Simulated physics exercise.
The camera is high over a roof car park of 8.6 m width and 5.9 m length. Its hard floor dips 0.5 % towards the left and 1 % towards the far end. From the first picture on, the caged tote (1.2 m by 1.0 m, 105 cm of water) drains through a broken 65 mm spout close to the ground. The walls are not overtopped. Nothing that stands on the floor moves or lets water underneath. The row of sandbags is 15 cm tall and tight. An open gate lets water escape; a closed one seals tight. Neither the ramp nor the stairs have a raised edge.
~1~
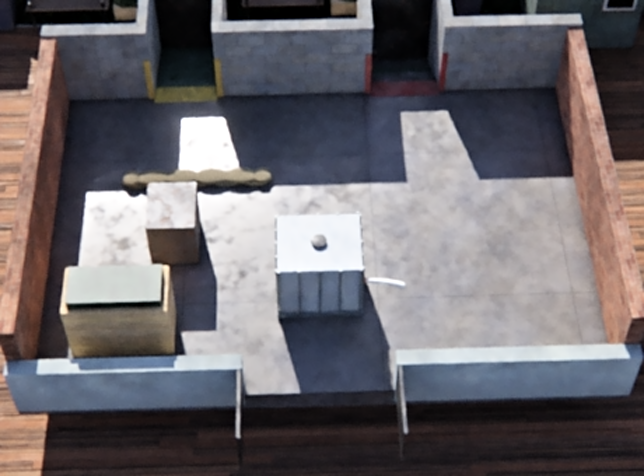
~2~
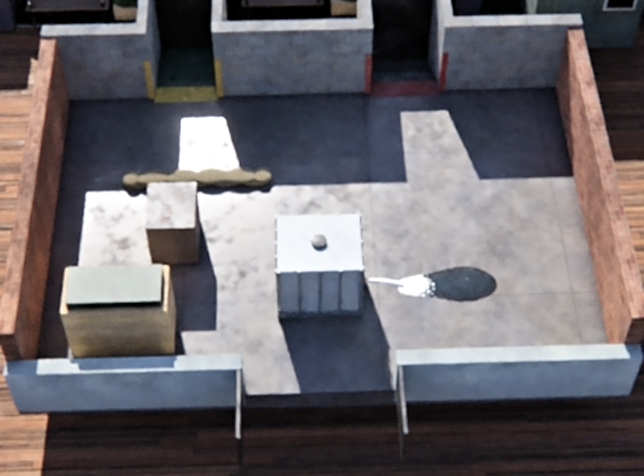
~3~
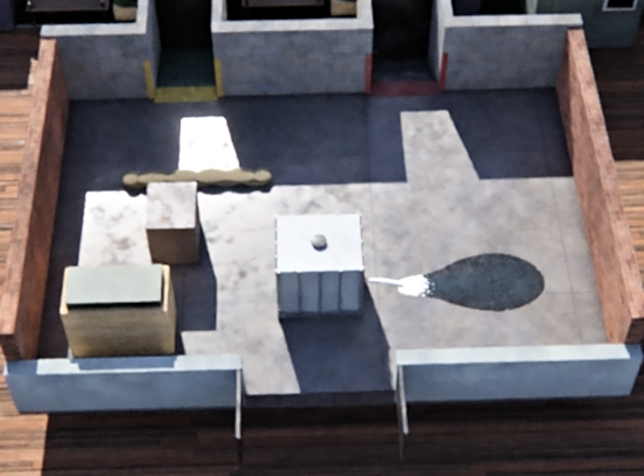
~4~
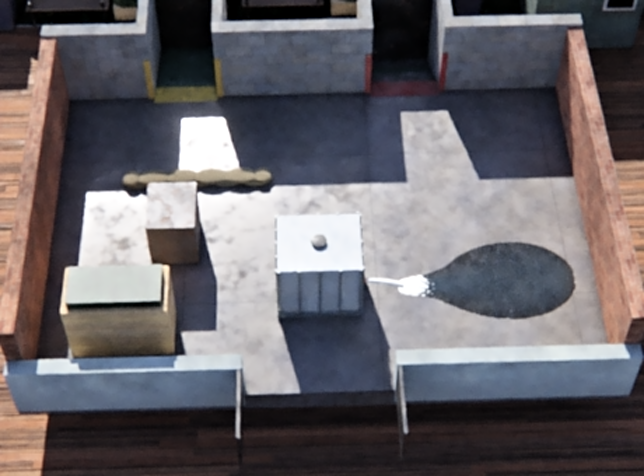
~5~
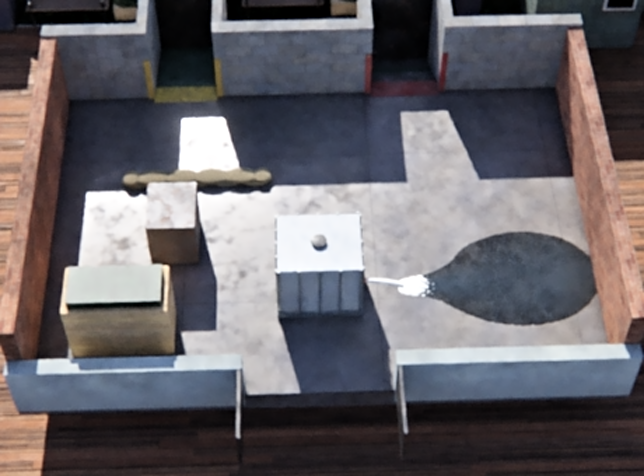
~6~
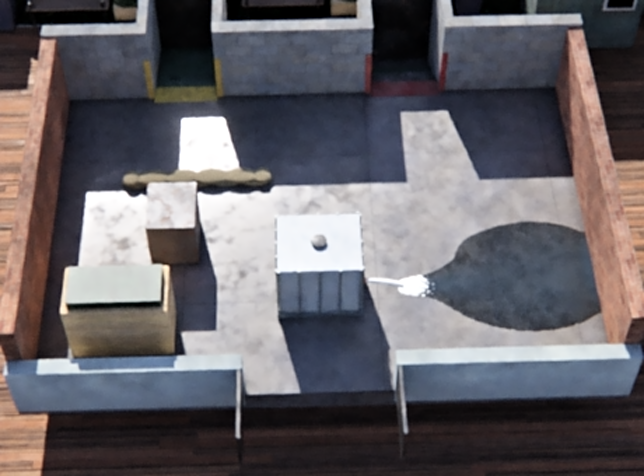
A walled rooftop car park with a pale grey floor is seen from high above, between brick-coloured side walls. A white-topped grey caged tote stands near the centre, with tan and brown boxes and a lumpy olive strip to its left, and yellow- and red-edged openings behind. White liquid jets rightward from the tote, and a dark wet sheet spreads and widens to the right-hand wall, while the camera stays still.
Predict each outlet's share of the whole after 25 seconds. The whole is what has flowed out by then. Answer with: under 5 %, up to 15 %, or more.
The gateway takes under 5 %; the flight of stairs down (marked red) takes from 5 to 15 %; the basement ramp (marked yellow) takes not even 5 %.
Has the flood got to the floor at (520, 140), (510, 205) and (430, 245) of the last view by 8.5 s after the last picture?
In that order: Flooded, flooded, dry.
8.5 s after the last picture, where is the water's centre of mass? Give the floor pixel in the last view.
Near (522, 236).
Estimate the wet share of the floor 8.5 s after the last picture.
Near 25 per cent is wet.
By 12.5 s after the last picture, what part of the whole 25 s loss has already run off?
Some 5 per cent by then.
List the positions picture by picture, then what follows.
In the first frame, the jet has just started at (377, 281); the ground is still dry.
In the second frame, the jet leaves at (377, 281); the sheet reaches (495, 284), 2.1 m away, and wets 0.6 m2.
In the third frame, the jet leaves at (377, 281); the sheet reaches (539, 273), 2.9 m away, and wets 1.4 m2.
In the fourth frame, from the spout at (377, 281) the water has spread over 2.3 m2; its tip is at (569, 269), and it is 0.9 cm deep on average.
In the fifth frame, the jet leaves at (377, 281); the sheet reaches (591, 263), 3.7 m away, and wets 3.1 m2.
In the sixth frame, the jet leaves at (377, 281); the sheet reaches (585, 236), 3.8 m away, and wets 3.7 m2.
Then, 1.5 s after the last picture water covers 10 % of the floor and is deepest (3 cm) near (579, 281); gone so far, the gateway 0 %, the flight of stairs down (marked red) 0 %, the basement ramp (marked yellow) 0 %.
Then, 4.5 s after the last picture water covers 15 % of the floor and is deepest (2 cm) near (406, 286); gone so far, the gateway 0 %, the flight of stairs down (marked red) 0 %, the basement ramp (marked yellow) 0 %.
Then, 8.5 s after the last picture water covers 25 % of the floor and is deepest (3 cm) near (591, 281); gone so far, the gateway 0 %, the flight of stairs down (marked red) 0 %, the basement ramp (marked yellow) 0 %.
Then, 12.5 s after the last picture water covers 30 % of the floor and is deepest (3 cm) near (591, 281); gone so far, the gateway 0 %, the flight of stairs down (marked red) 0 %, the basement ramp (marked yellow) 0 %.
Then, 21.5 s after the last picture water covers 40 % of the floor and is deepest (3 cm) near (591, 281); gone so far, the gateway 0 %, the flight of stairs down (marked red) 9 %, the basement ramp (marked yellow) 0 %.
